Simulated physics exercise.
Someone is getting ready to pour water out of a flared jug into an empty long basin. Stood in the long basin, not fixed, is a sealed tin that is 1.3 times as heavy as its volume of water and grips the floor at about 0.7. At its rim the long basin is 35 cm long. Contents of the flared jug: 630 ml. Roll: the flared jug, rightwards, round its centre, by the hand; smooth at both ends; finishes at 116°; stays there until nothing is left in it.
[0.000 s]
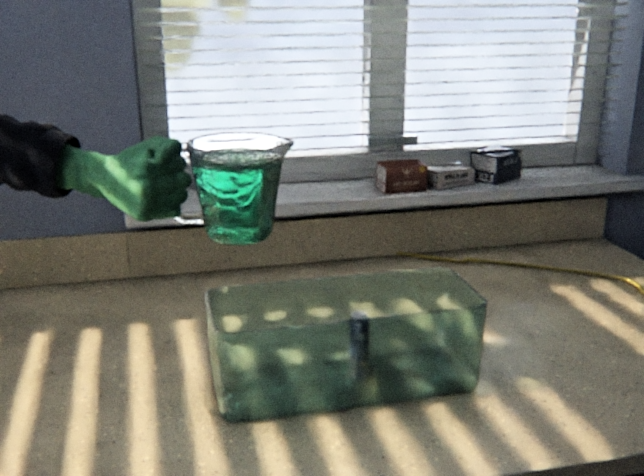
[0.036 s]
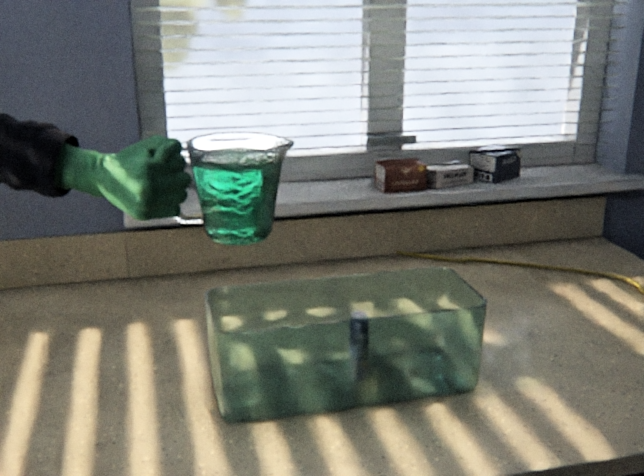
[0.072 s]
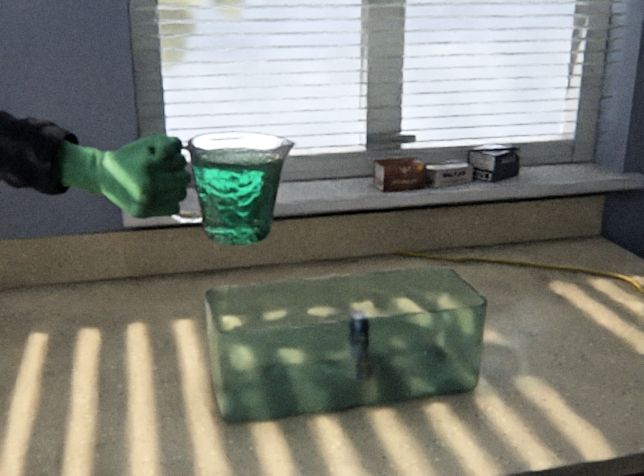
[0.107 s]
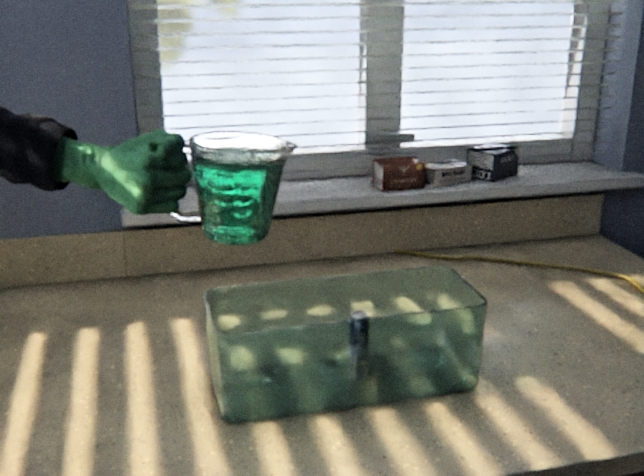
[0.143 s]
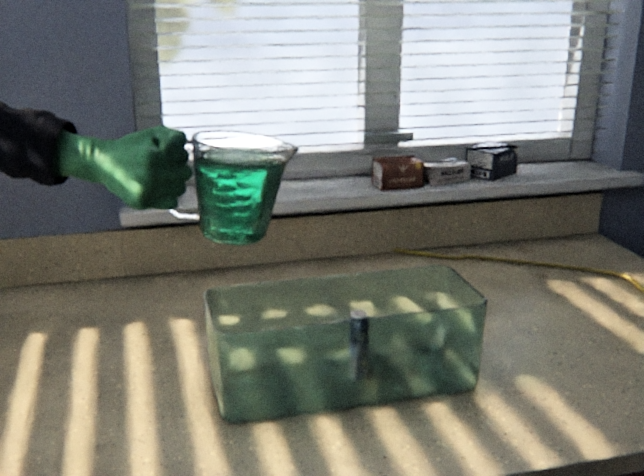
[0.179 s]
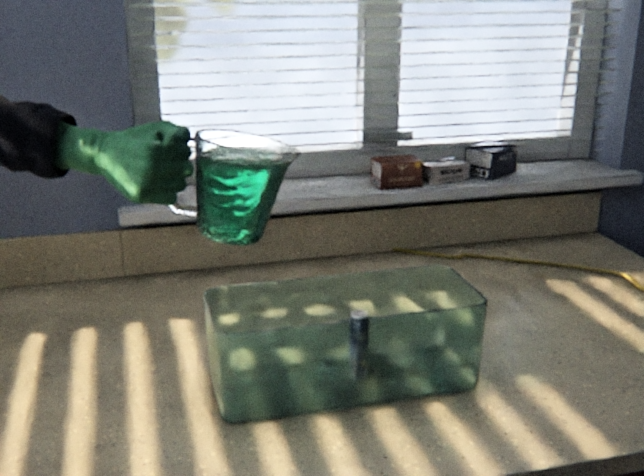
We see a green-gloved hand holding a clear jug of green liquid above a long glass basin with a small tin standing in it; the jug stays upright at first, then tilts slightly to the right.
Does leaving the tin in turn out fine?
No.
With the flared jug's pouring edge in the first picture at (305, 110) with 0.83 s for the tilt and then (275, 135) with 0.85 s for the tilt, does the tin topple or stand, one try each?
Trial 1 - tin tips; trial 2 - tin tips.
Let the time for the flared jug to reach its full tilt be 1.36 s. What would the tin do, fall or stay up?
Then it falls.
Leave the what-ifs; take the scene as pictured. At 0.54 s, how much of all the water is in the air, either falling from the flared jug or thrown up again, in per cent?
Roughly 26 percent.
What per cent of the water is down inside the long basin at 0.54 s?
Around 7 percent.
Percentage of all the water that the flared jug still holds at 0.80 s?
Close to 8 in a hundred.
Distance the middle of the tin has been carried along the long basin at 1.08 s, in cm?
It has moved some 10 cm.
By 0.54 s the tilt is 78° and 66 per cent is still to pour; the tin stands where it began.
By 0.80 s the tilt is 114° and 8 per cent is still to pour; the tin leans 10°.
By 1.08 s the tilt is 116° and 0 per cent is still to pour; the tin lies on its side.
By 1.38 s the tilt is 116° and 0 per cent is still to pour; the tin lies on its side.
At rest the tin lies on its side.
